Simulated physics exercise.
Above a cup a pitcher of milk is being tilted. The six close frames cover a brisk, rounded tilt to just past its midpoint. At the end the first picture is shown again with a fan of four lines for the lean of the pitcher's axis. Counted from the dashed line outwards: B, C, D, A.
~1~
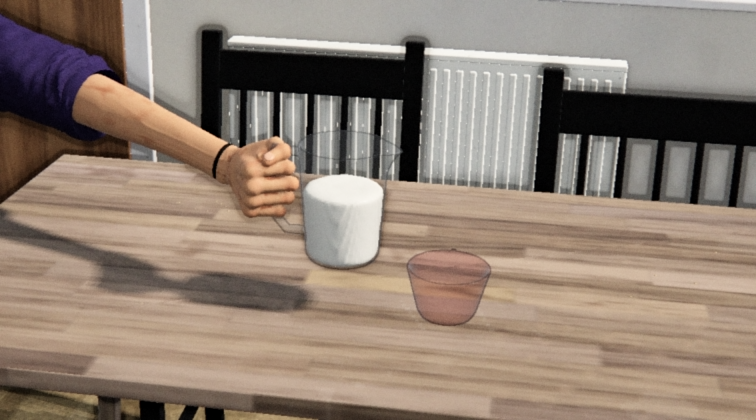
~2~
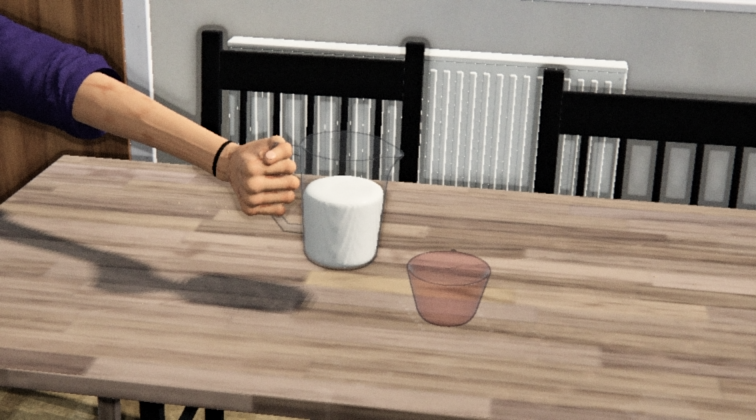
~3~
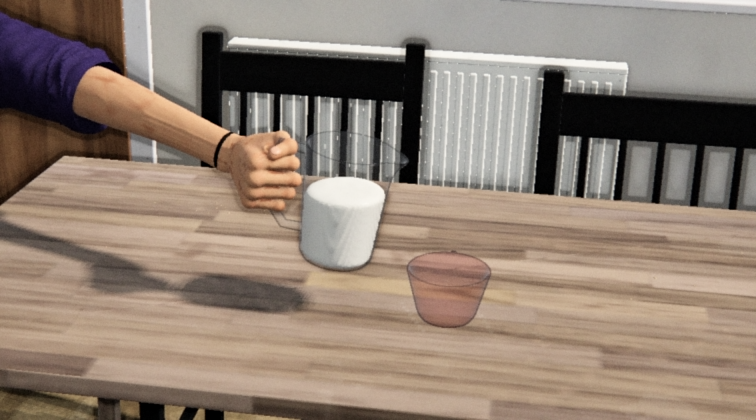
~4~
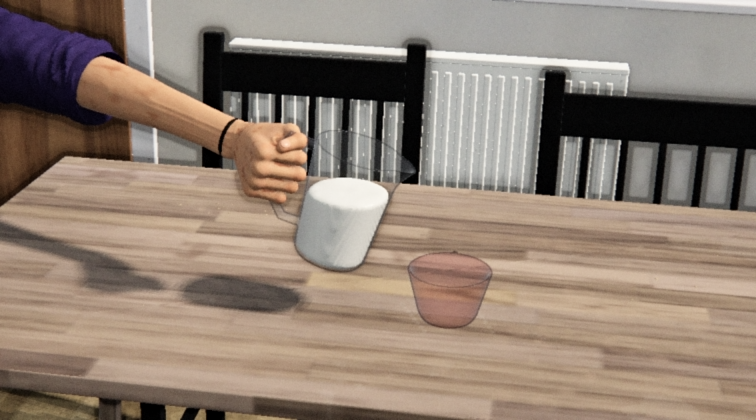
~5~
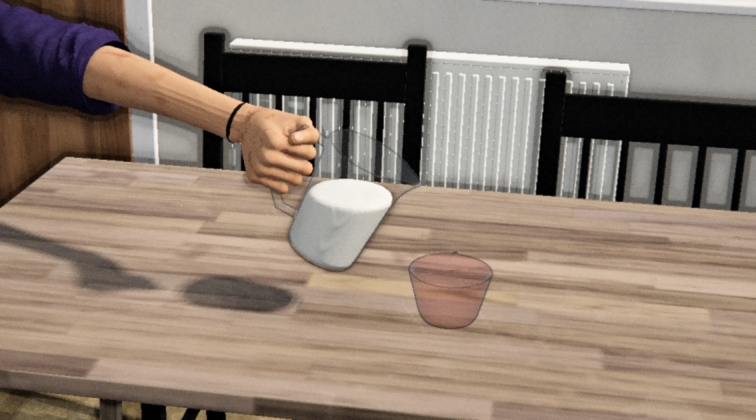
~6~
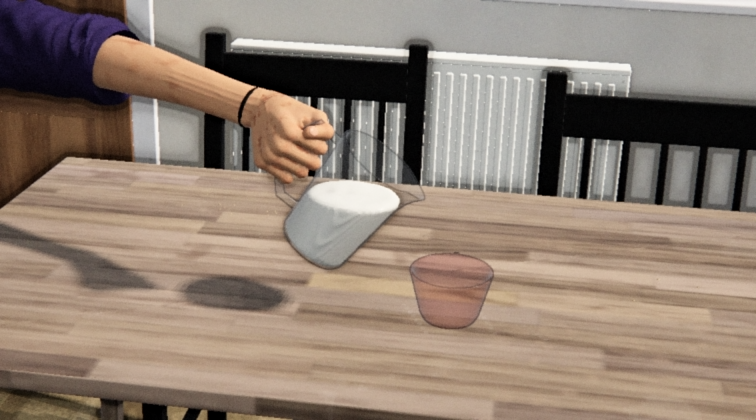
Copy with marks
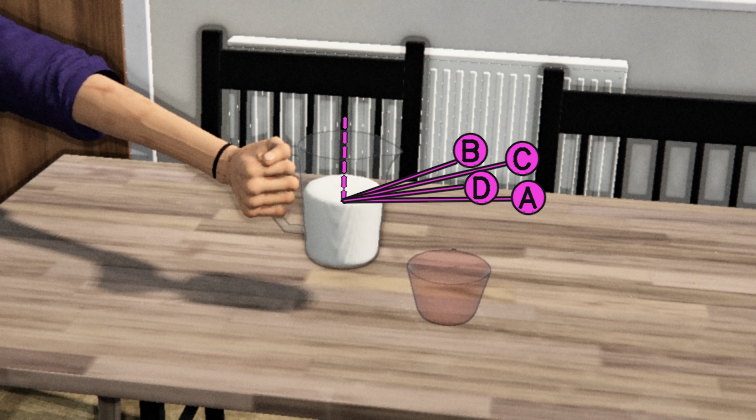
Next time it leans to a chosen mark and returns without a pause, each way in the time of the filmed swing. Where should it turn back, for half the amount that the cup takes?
Go for B.
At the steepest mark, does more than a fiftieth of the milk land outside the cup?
Yes, it does.
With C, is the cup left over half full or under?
Over half.
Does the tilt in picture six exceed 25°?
Yes, it does.
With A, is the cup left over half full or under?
Over.
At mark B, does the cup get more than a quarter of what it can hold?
Yes.
In magenta, A at (511, 198); B at (456, 161); C at (506, 163); D at (463, 186).
Choosing A, the cup ends with about 94 % of what it can hold; 21 % of the milk is spilt.
Choosing B, the cup ends with about 50 % of what it can hold.
Choosing C, the cup ends with about 68 % of what it can hold; 7 % of the milk is spilt.
Choosing D, the cup ends with about 79 % of what it can hold; 16 % of the milk is spilt.
